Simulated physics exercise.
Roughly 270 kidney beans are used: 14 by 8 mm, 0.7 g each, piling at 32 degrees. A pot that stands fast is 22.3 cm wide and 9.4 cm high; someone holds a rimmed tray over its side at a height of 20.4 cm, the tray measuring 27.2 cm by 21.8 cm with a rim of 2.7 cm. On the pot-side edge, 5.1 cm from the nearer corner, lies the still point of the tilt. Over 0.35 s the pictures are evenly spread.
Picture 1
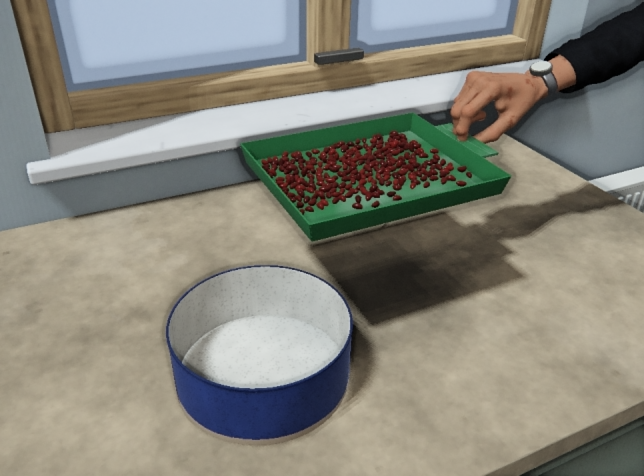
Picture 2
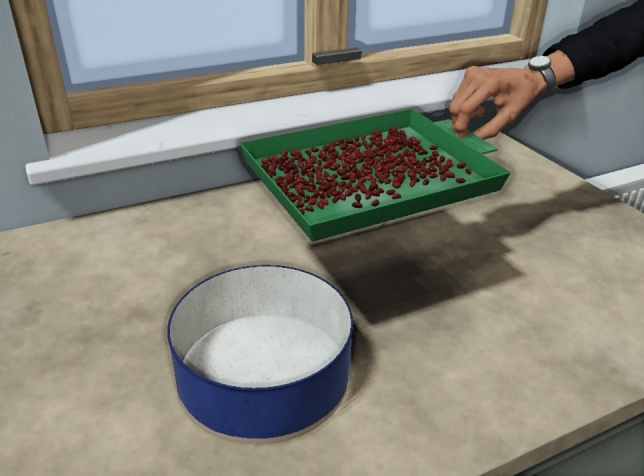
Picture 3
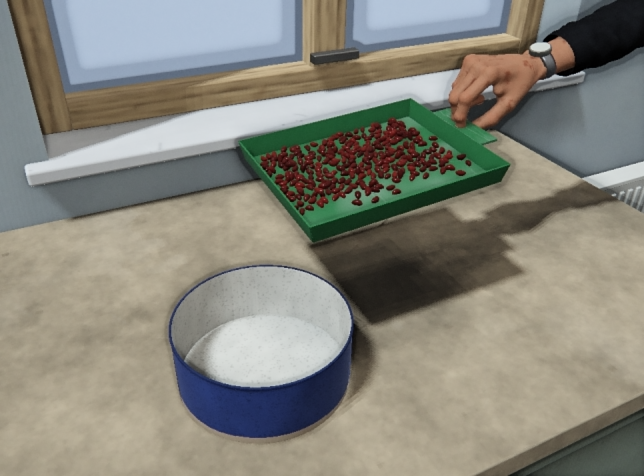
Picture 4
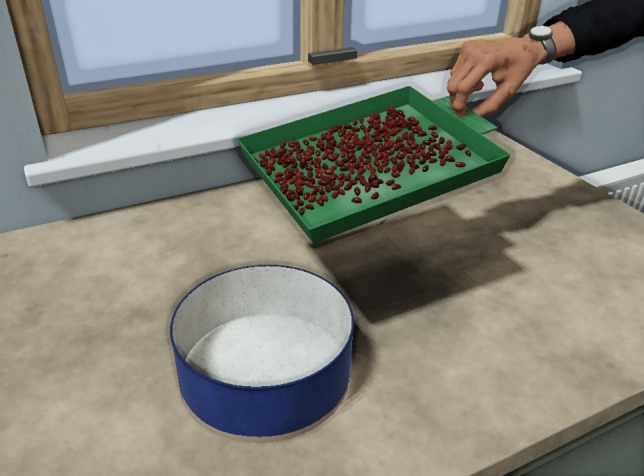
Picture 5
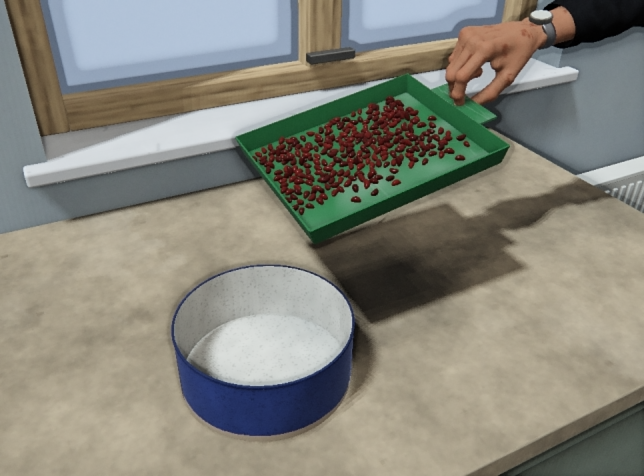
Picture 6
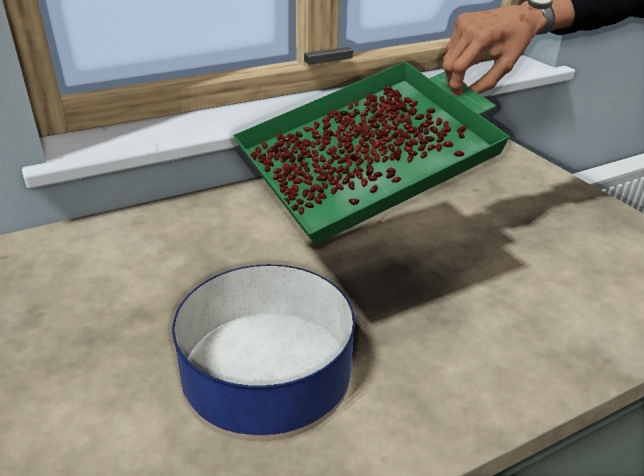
On a countertop by a window, a hand slowly tilts a green tray of red beans.
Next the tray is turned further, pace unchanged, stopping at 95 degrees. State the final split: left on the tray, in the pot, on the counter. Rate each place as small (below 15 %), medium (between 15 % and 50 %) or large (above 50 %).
Tray - small; pot - large; counter - small.
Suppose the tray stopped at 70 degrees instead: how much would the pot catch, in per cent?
That comes out at some 60 per cent.
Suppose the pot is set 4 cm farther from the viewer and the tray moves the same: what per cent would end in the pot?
100 per cent.
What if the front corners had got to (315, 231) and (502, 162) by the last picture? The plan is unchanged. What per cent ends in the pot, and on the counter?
Pot 80; counter 20.
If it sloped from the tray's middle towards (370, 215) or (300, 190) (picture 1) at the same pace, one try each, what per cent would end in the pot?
Approximately 80 percent, then 55 percent.
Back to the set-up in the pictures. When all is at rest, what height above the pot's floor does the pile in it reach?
My guess is around 2.0 centimetres.
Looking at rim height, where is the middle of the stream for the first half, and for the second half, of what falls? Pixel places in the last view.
The first half passes near (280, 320) and the second half near (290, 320).
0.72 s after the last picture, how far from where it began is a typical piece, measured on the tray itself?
Displacement on the tray: Roughly 11 cm.
Then, 0.72 s after the last picture, tilt 52 degrees; the tray holds 100 %, the pot 0 %.
Then, 1.19 s after the last picture, tilt 77 degrees; the tray holds 85 %, the pot 10 %.
Then, 1.74 s after the last picture, tilt 95 degrees; the tray holds 5 %, the pot 95 %.
In the end, tray 0 %, pot 100 %, counter 0 %.
